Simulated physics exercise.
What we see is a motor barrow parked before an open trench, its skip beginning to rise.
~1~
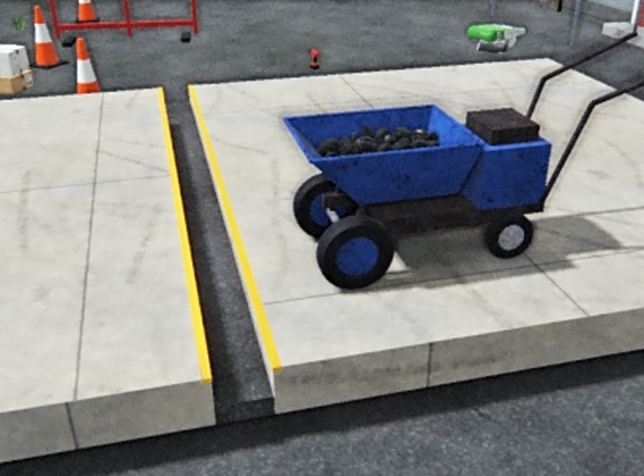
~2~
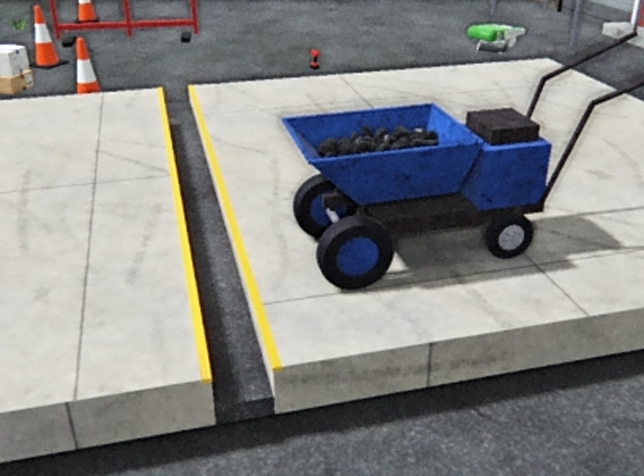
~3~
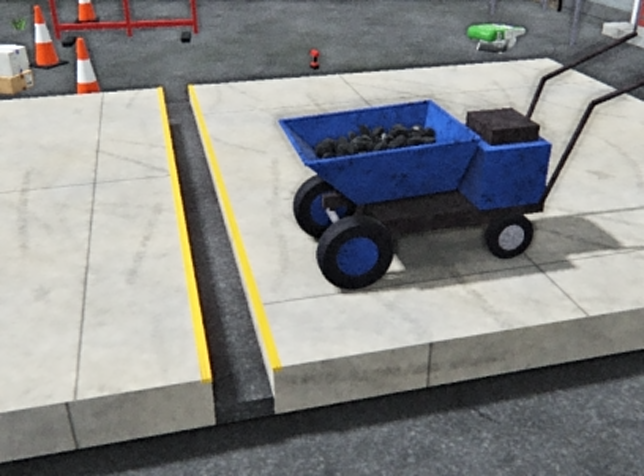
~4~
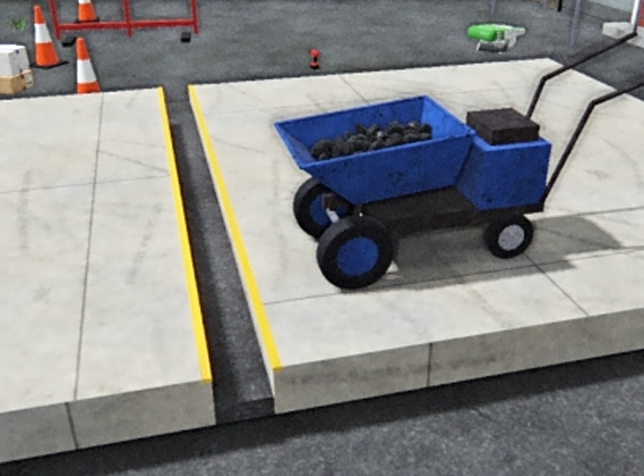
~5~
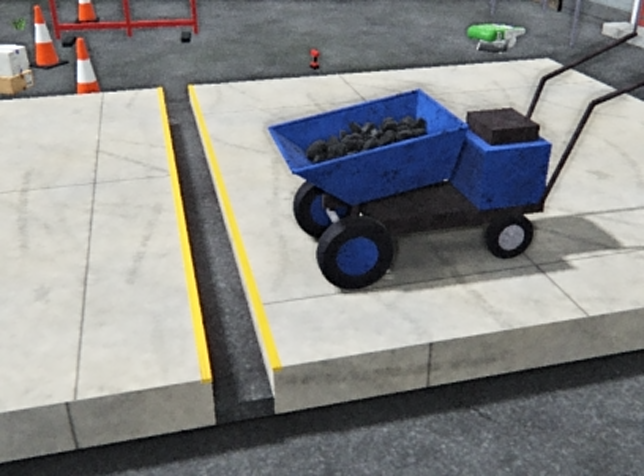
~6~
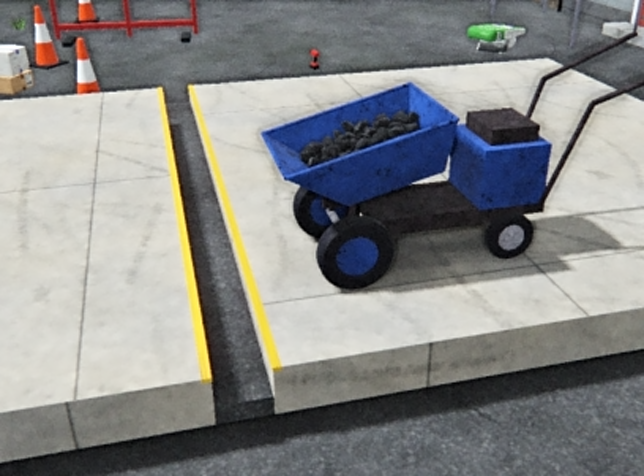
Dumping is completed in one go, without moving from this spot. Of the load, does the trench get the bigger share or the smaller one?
Above half.
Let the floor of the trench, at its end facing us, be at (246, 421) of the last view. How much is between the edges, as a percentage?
I'd put it at some 90 in a hundred.
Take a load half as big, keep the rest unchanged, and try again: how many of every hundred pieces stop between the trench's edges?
About 100 %.
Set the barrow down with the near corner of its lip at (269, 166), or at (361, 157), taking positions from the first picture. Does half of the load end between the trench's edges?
The first try: Below a half. The second: Most of it.
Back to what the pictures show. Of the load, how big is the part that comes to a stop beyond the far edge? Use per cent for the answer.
It works out to roughly 20 percent.
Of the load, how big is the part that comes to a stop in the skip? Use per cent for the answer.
Some 0 in a hundred.
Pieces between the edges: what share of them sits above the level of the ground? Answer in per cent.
Share: Around 15 %.
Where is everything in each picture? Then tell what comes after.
In the first picture, lip of the skip (312, 162), level; top of the load (392, 152), lumps of coal; first edge of the trench (265, 327); far edge (200, 336), the trench under half as wide as the skip, and about half as deep as wide.
In the second picture, lip of the skip (310, 163), level; top of the load (391, 151).
In the third picture, lip of the skip (307, 164), tipped barely; top of the load (402, 143).
In the fourth picture, lip of the skip (301, 168), tipped barely; top of the load (397, 141).
In the fifth picture, lip of the skip (294, 173), tipped a little; top of the load (403, 133).
In the sixth picture, lip of the skip (286, 179), tipped a little; top of the load (404, 139); first edge of the trench (265, 327); far edge (200, 336).
Just after the last frame, skip tipped well over; every one in the skip.
A moment on, skip tipped steeply; the larger part in the skip; roughly a quarter in or heaped over the trench; just a few beyond it; just a few falling.
Further on, skip tipped right over; just a few in the skip; the larger part in or heaped over the trench; roughly a quarter beyond it.
When it is over, skip tipped right over; the larger part in or heaped over the trench; roughly a quarter beyond it.
